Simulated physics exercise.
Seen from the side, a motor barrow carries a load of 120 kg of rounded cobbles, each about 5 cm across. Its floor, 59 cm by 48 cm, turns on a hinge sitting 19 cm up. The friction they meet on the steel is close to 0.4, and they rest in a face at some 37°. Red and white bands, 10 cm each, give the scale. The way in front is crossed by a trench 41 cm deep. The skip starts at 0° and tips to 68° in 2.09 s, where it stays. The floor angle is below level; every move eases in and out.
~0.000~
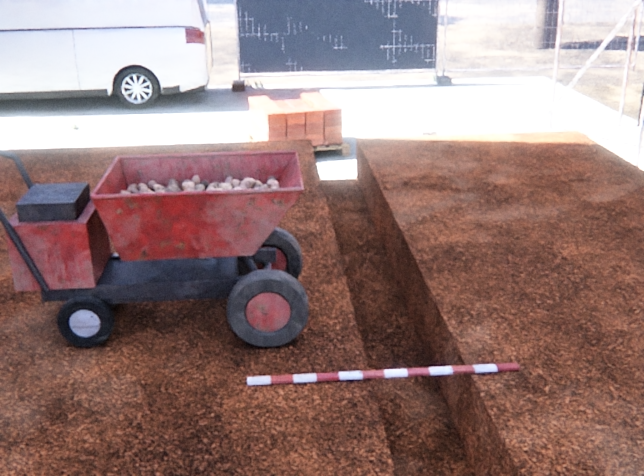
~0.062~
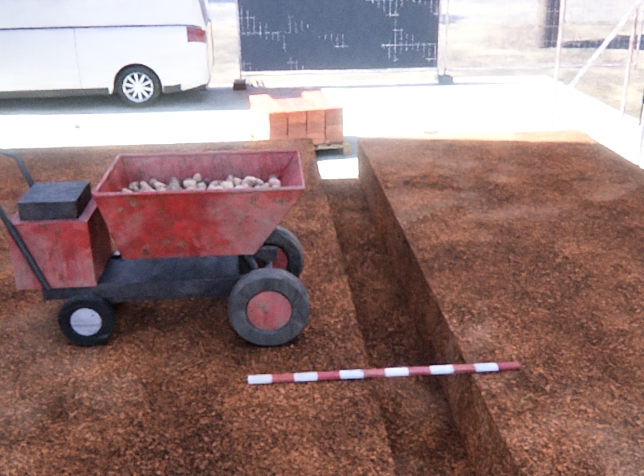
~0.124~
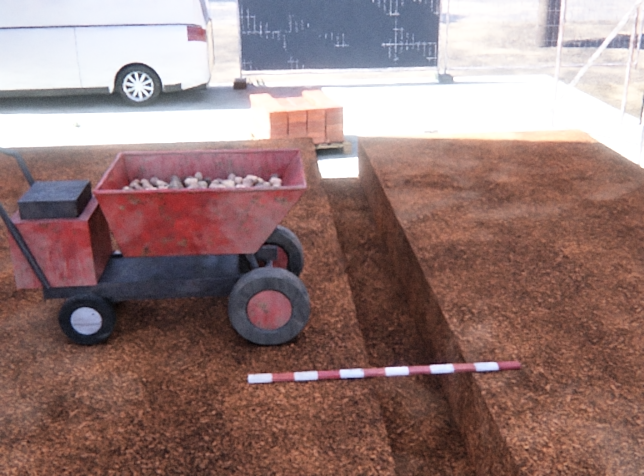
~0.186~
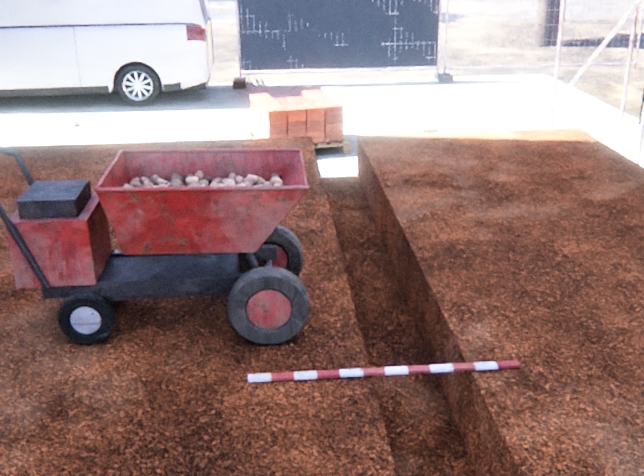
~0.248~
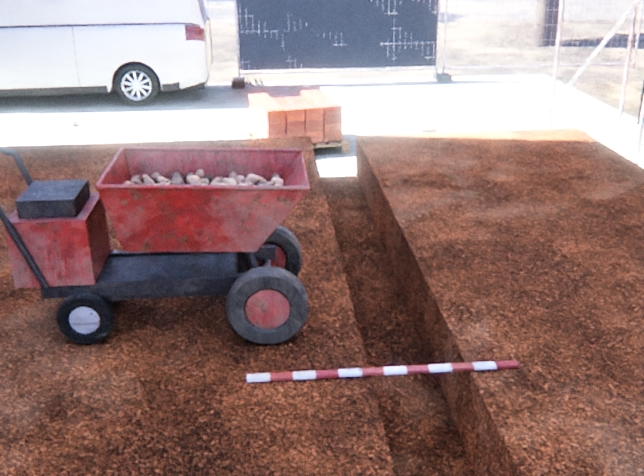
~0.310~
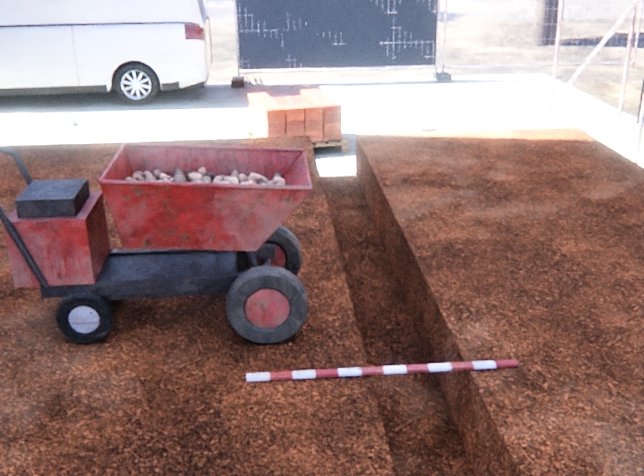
On brown ground beside a narrow trench, with a white van behind, a small red motor barrow holding rounded stones stands still while its skip tilts very slightly; a red-and-white striped pole lies across the trench.
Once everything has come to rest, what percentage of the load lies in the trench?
86 %.
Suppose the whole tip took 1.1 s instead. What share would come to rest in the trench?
Roughly 75 per cent would.
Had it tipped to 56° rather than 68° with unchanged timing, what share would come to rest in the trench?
The trench would hold about 35% of it.
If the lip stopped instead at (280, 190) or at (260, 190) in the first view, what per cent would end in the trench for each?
Near 100 then near 100 percent.
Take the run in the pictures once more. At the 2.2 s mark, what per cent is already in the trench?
I'd say near 30 per cent at that time.
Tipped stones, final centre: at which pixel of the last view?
Their middle lands near (412, 362).
After 1.6 s the floor is at 57°; 100 % in the skip; the foremost stones are at (369, 237).
After 2.2 s the floor is at 68°; 61 % in the skip, 31 % in the trench, 8 % past the trench; the foremost stones are at (485, 309).
After 2.5 s the floor is at 68°; 36 % in the skip, 50 % in the trench, 14 % past the trench; the foremost stones are at (542, 310).
After 4.5 s the floor is at 68°; 0 % in the skip, 86 % in the trench, 14 % past the trench; the foremost stones are at (561, 301).
